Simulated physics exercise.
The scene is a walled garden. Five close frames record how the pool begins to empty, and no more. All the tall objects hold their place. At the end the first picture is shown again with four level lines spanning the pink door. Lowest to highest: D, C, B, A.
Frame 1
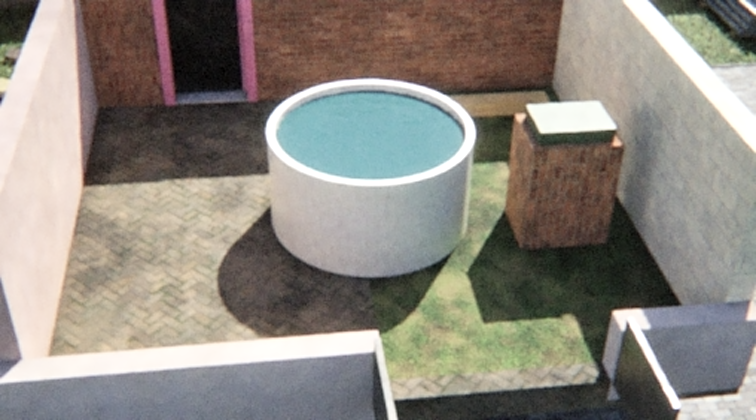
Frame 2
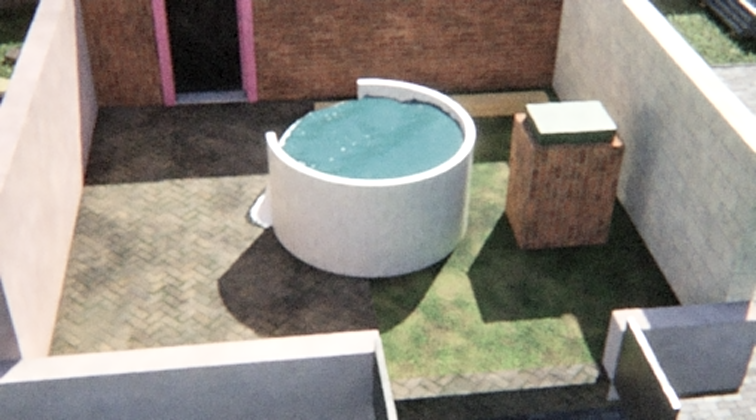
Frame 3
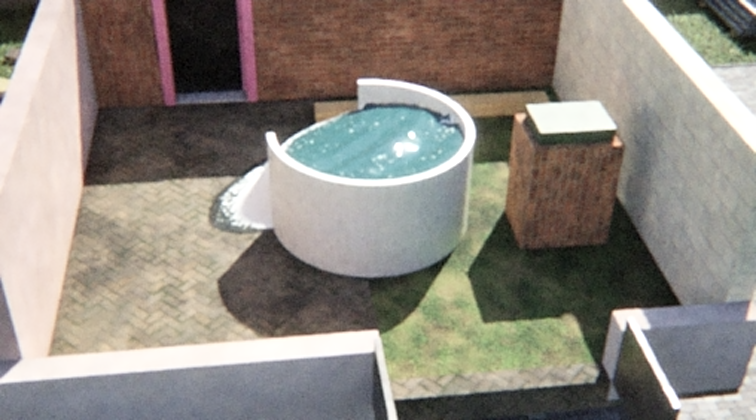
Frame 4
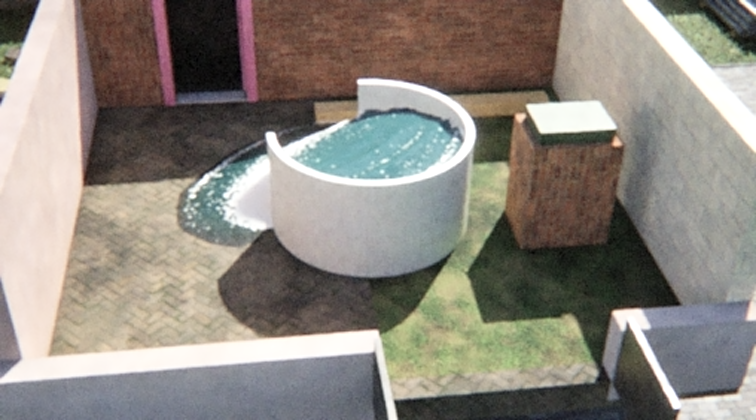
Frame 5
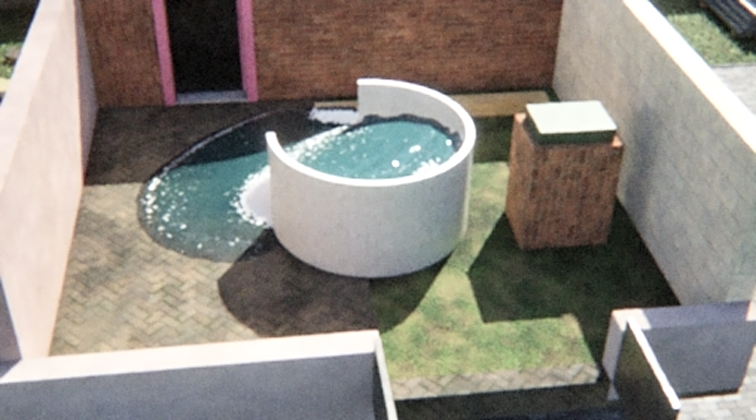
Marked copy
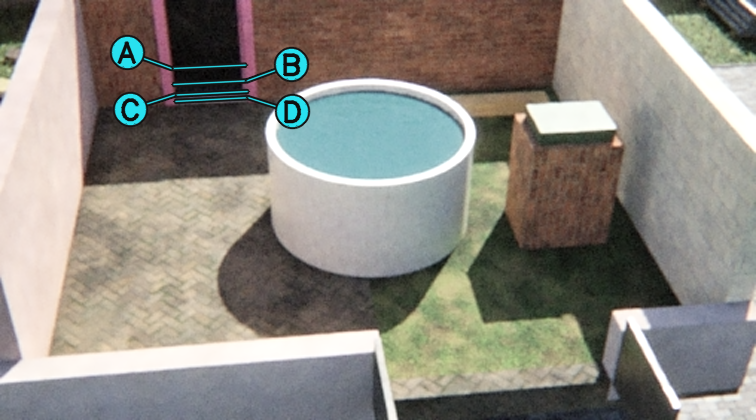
Water poured out of a round white pool in a walled garden after a section of its back-left wall disappeared, and a foaming, glittering puddle spread leftward across the brick paving.
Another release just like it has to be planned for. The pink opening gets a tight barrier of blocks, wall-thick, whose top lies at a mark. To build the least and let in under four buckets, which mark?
It is A.
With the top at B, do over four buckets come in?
Yes, that goes wrong.
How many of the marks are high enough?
One.
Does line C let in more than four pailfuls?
Yes, that goes wrong.
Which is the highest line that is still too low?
B.
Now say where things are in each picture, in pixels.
Water in the pool at rest, its middle at (371, 135); foot of the pink doorway at (212, 103); open gate at (497, 316), in the first frame.
Front seen at (264, 222), 2 % of the ground wet, in the second frame.
Front seen at (217, 219), 5 % of the ground wet, in the third frame.
Front seen at (193, 227), 10 % of the ground wet, in the fourth frame.
Front seen at (147, 220), 18 % of the ground wet, in the fifth frame.
On the marked copy, A at (208, 66); B at (210, 82); C at (211, 93); D at (211, 99); from the bottom up D, C, B, A.
For line A, a splash gets over, under a bucket.
For line B, about 9 bucketfuls get in.
For line C, dozens of bucketfuls pour in.
For line D, dozens of bucketfuls pour in.
